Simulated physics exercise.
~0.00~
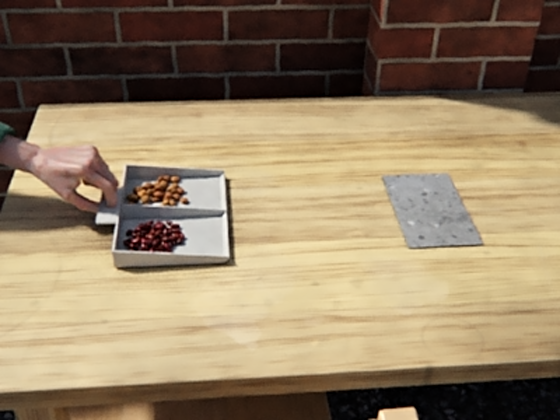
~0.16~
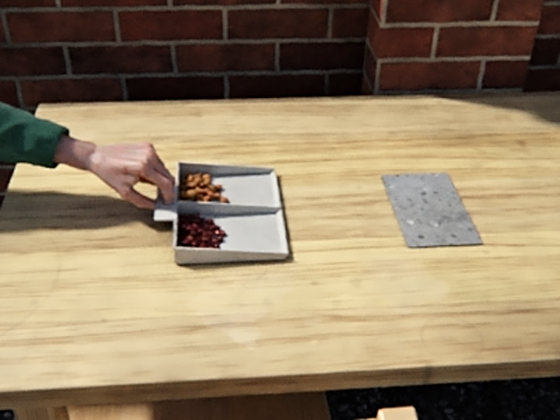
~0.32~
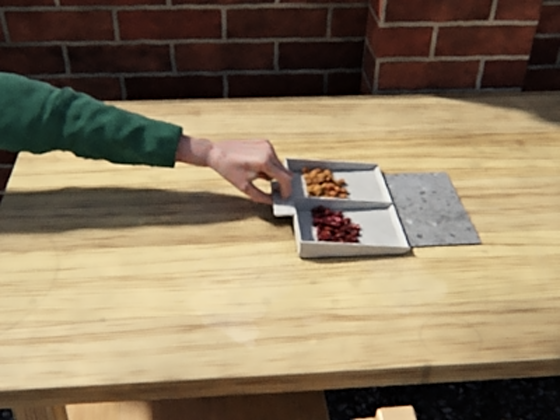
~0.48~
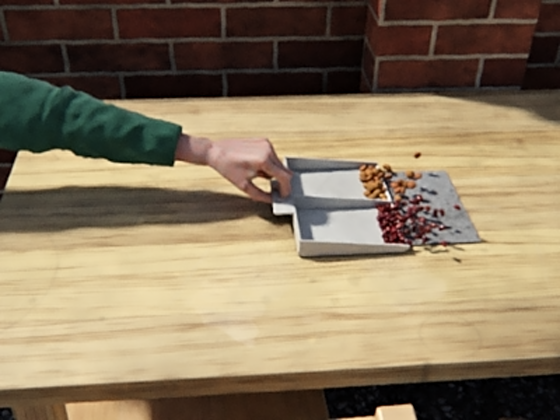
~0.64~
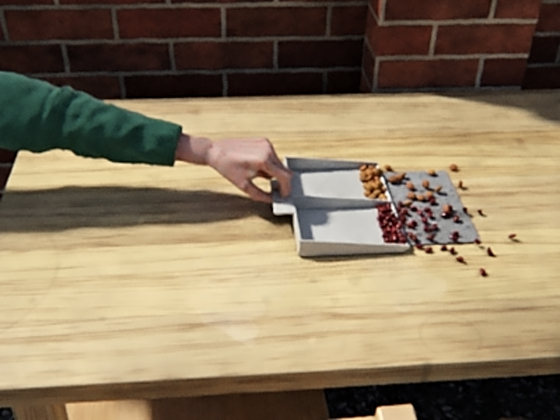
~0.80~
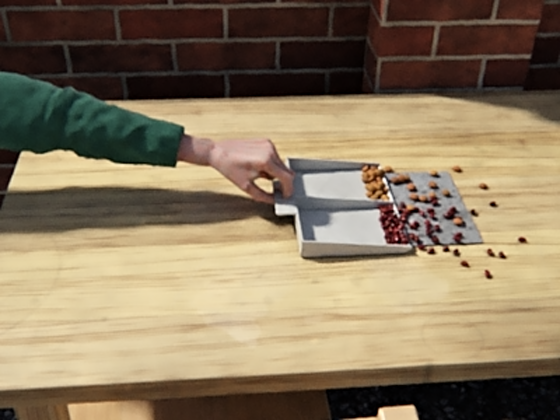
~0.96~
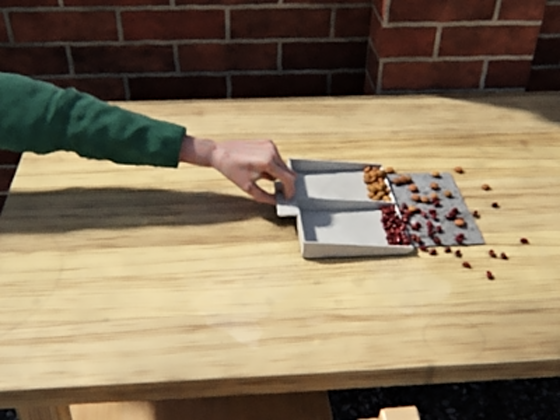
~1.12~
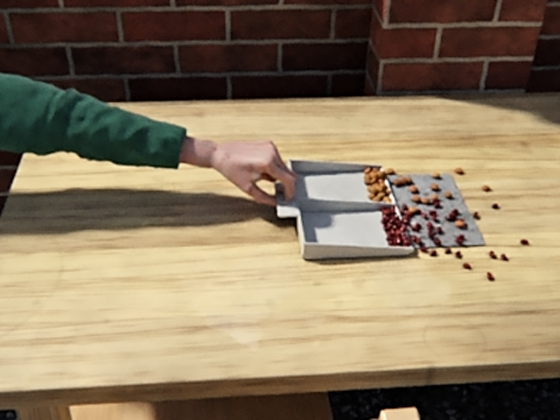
On a light wooden table before a red brick wall, seen from slightly above through a gently swaying camera, a hand holds a pale grey two-part tray at the left. Orange-brown pieces sit in its farther section and dark red ones in the nearer, while a flat speckled grey slab lies to the right. The hand, in a green sleeve, slides the tray rightward until it stops at the slab. Both batches slide forward and spill over the front rim, scattering across the slab and table. Finally, about half the red pieces and roughly a third of the orange-brown ones lie outside.
